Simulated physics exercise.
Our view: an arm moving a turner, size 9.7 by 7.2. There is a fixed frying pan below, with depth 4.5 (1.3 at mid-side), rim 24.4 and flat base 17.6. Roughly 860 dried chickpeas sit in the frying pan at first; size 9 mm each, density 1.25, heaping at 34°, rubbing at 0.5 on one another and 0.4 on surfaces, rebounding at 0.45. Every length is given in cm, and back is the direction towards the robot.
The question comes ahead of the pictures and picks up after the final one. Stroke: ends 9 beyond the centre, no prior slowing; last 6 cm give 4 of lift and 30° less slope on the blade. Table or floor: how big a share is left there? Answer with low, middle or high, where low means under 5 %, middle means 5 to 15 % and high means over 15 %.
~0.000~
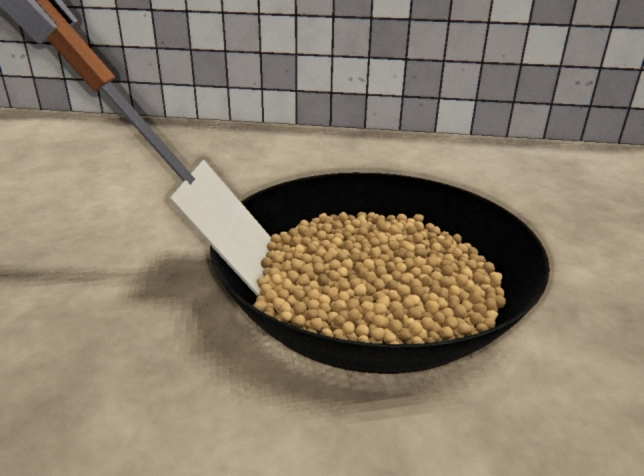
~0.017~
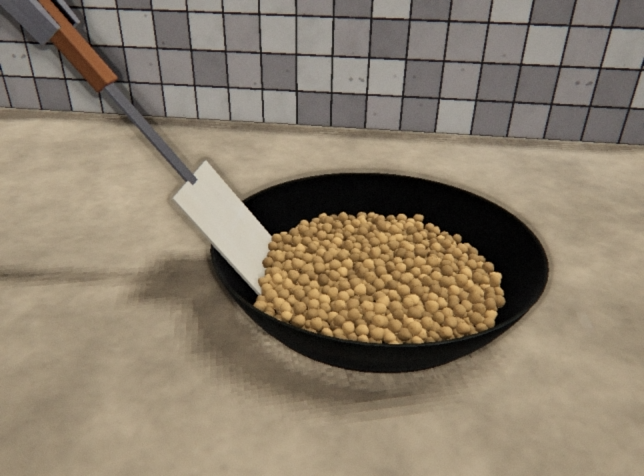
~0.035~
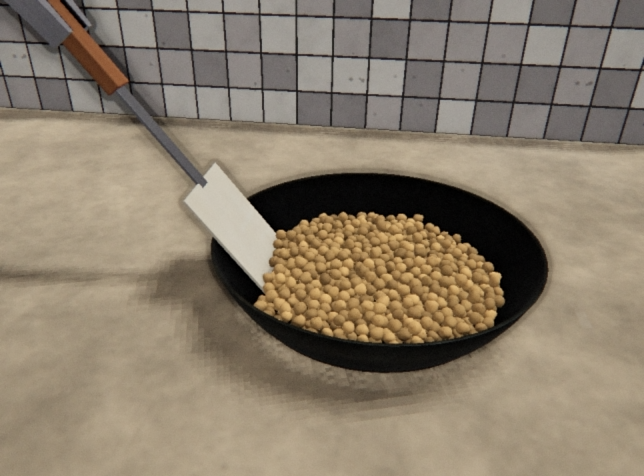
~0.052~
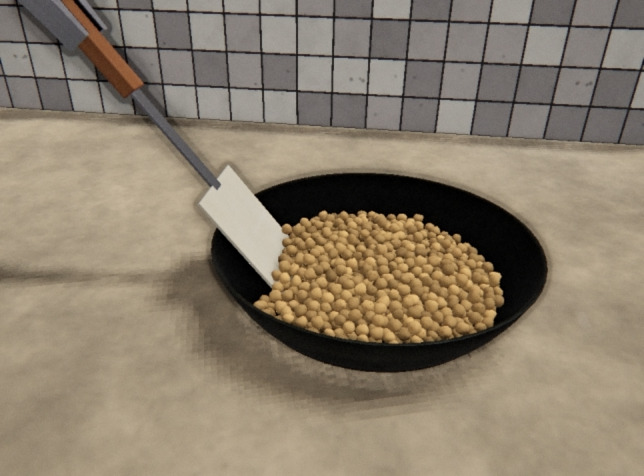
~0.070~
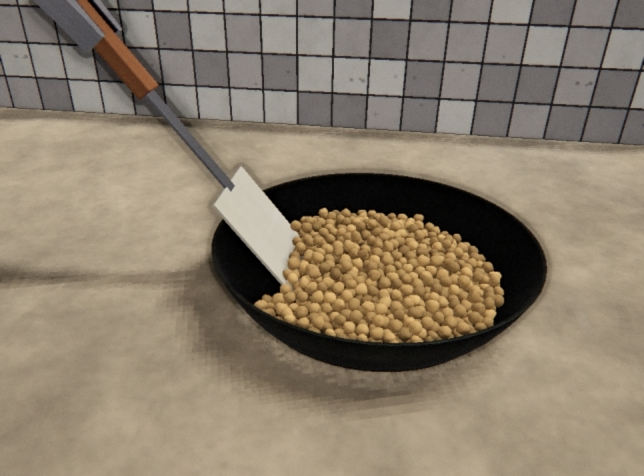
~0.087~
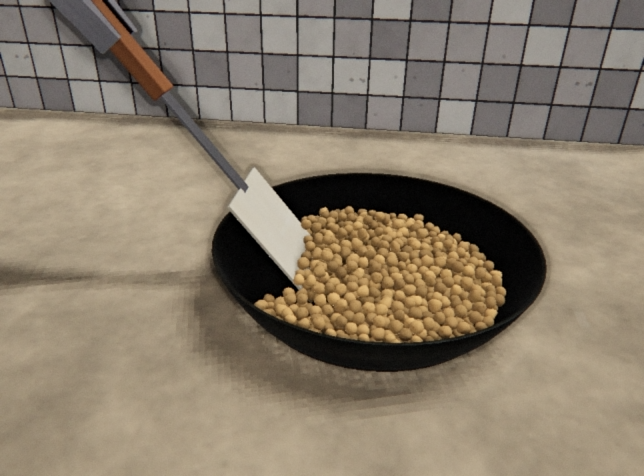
Middle.
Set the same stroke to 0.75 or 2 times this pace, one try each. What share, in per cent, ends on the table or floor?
Estimates in order: 5 per cent, 20 per cent.
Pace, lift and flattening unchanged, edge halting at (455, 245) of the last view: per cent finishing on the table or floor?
Something close to 0 in a hundred.
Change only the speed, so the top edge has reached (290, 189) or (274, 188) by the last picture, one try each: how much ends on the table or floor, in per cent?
Around 20 per cent, then around 20 per cent.
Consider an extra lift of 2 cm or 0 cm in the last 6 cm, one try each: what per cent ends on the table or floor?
5 and 5 %.
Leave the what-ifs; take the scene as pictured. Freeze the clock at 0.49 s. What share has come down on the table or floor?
Some 10 per cent of the load.
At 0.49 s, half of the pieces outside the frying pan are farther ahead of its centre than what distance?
I'd put it at some 16 centimetres.
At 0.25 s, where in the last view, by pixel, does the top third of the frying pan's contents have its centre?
Near (459, 254).
By 0.17 s, sloping 52°, highest piece 5 above the table; 864 in the frying pan.
By 0.25 s, sloping 40°, highest piece 6 above the table; 864 in the frying pan.
By 0.49 s, sloping 22°, highest piece 7 above the table; 777 in the frying pan, 83 on the table or floor, 4 on the blade or in flight.
By 1.54 s, sloping 22°, highest piece 5 above the table; 776 in the frying pan, 88 on the table or floor.
Final count, 776 in the frying pan, 88 on the table or floor. That is 10 % on the table or floor.
